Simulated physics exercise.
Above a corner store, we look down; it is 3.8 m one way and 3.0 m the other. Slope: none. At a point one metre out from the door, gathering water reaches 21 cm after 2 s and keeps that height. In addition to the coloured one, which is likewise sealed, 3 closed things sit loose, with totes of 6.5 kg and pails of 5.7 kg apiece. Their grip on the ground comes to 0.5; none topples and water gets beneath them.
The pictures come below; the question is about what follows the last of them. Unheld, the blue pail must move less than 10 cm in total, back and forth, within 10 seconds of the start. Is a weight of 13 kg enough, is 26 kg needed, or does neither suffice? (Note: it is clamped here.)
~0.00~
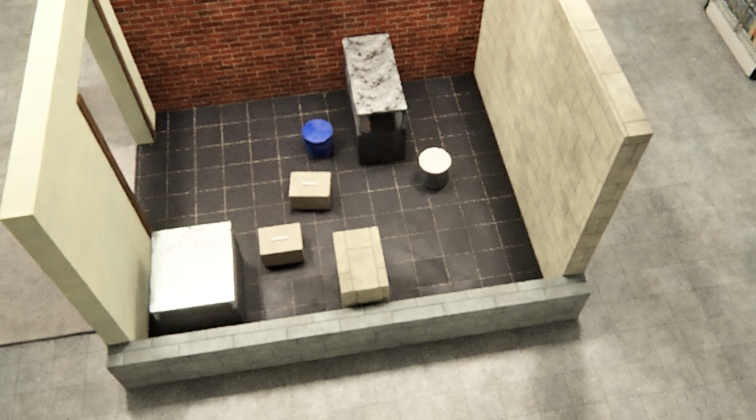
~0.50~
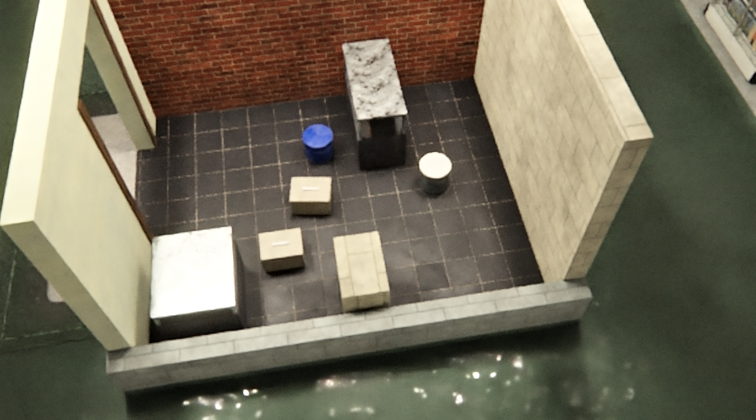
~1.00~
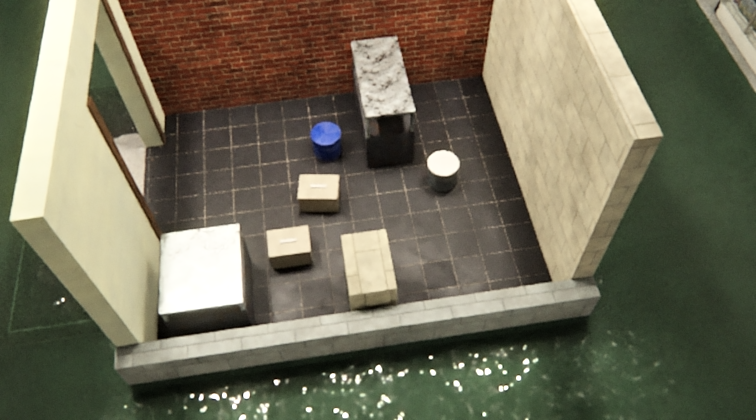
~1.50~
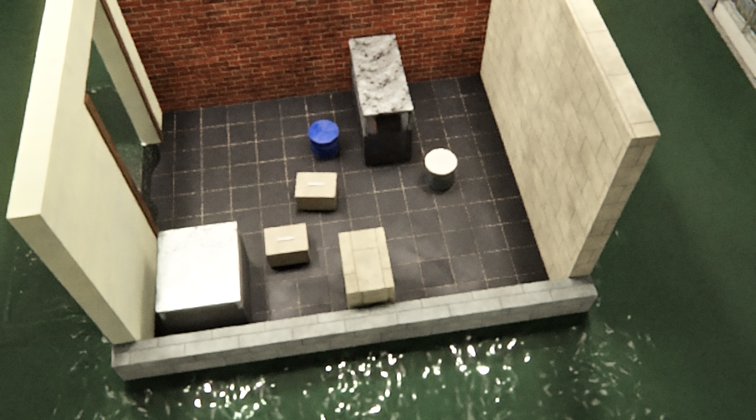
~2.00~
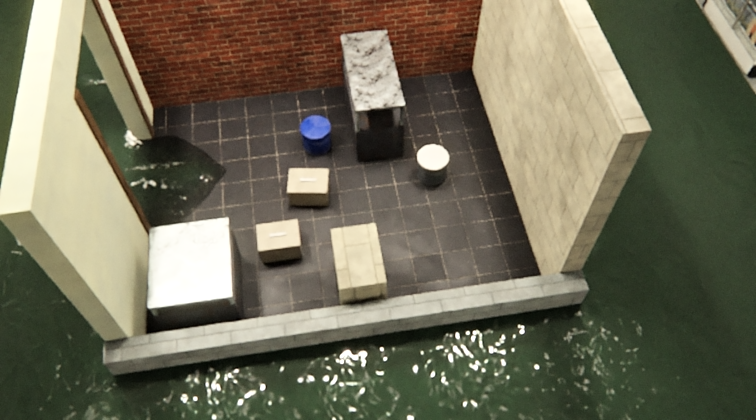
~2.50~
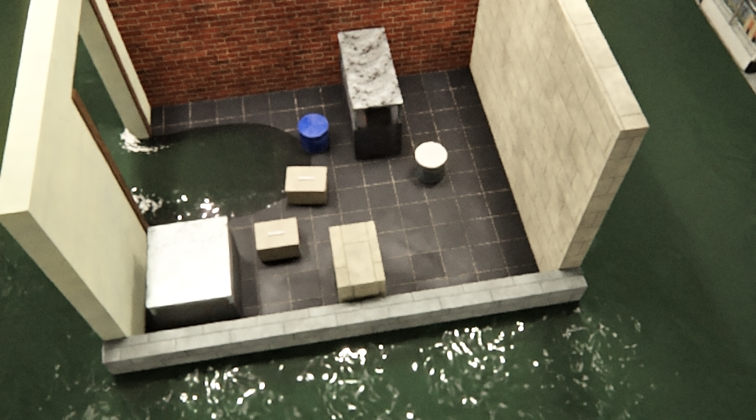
26 kg is needed.
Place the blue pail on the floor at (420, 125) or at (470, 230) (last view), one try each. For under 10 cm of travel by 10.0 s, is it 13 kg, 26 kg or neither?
One by one: Only the big mass suffices; only the big mass suffices.
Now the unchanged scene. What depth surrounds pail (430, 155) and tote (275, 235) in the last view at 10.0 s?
About 17 and 9 cm.
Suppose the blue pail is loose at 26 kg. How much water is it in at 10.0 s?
Close to 14 cm deep.
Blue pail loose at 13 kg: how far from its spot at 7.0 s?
About 80 cm.
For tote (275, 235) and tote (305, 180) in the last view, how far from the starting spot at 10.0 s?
In turn: 30 cm, 140 cm.
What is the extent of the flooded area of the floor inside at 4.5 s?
Some 9.0 m2 of it.
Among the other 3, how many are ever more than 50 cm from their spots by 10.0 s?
By my count, 3.
After 3.5 s the blue pail would be 3 cm from its start with 13 kg and 0 cm from its start with 26 kg; 7 cm of water round it then.
After 4.5 s the blue pail would be 7 cm from its start with 13 kg and 0 cm from its start with 26 kg; 12 cm of water round it then.
After 7.0 s the blue pail would be 74 cm from its start with 13 kg and 0 cm from its start with 26 kg; 14 cm of water round it then.
After 10.0 s the blue pail would be 139 cm from its start with 13 kg and 0 cm from its start with 26 kg; 14 cm of water round it then.
